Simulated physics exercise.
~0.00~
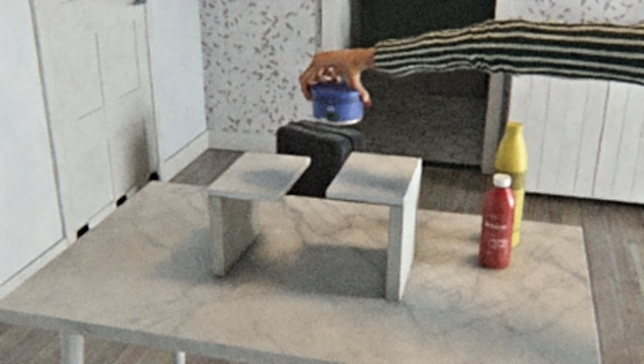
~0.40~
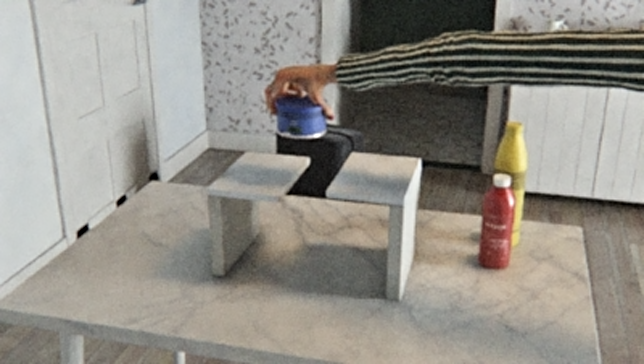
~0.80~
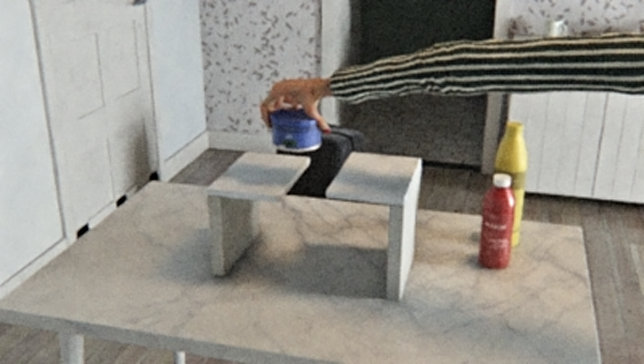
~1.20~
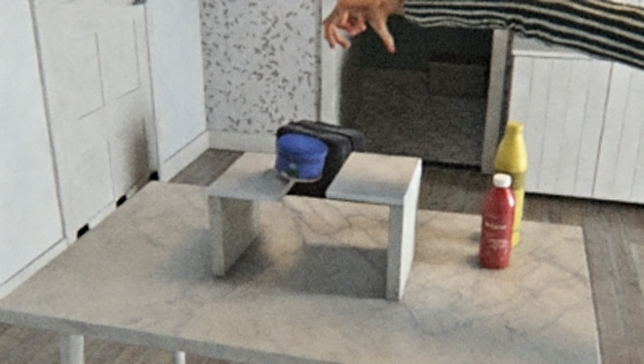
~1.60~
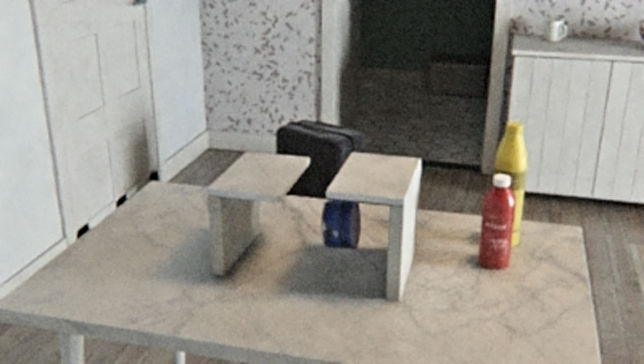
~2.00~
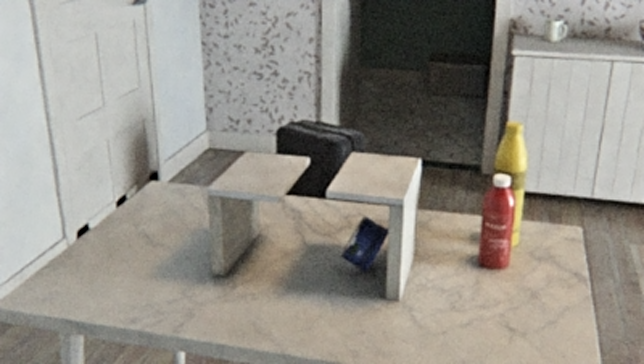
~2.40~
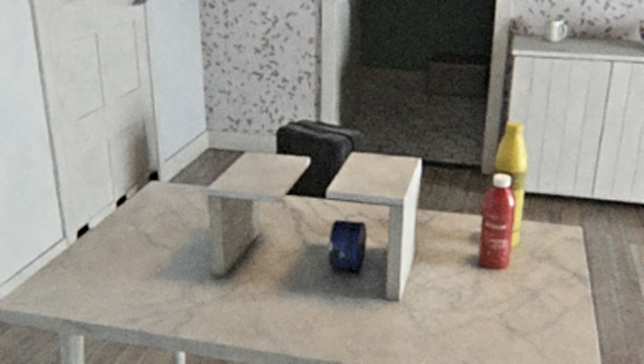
A blue tub hangs from a hand in a striped sleeve above two pale ledges with a slot between them, while a red bottle and a yellow bottle stand to the right on the marble table. The hand carries the tub left, then lowers it slightly toward the gap. It lets go and draws back, and the tub drops and tips over at the slot. The tub falls through on its side and tumbles right, toward the inner side of the right support. It shifts back a little left and ends toppled on the table beneath the ledges, both bottles still upright.
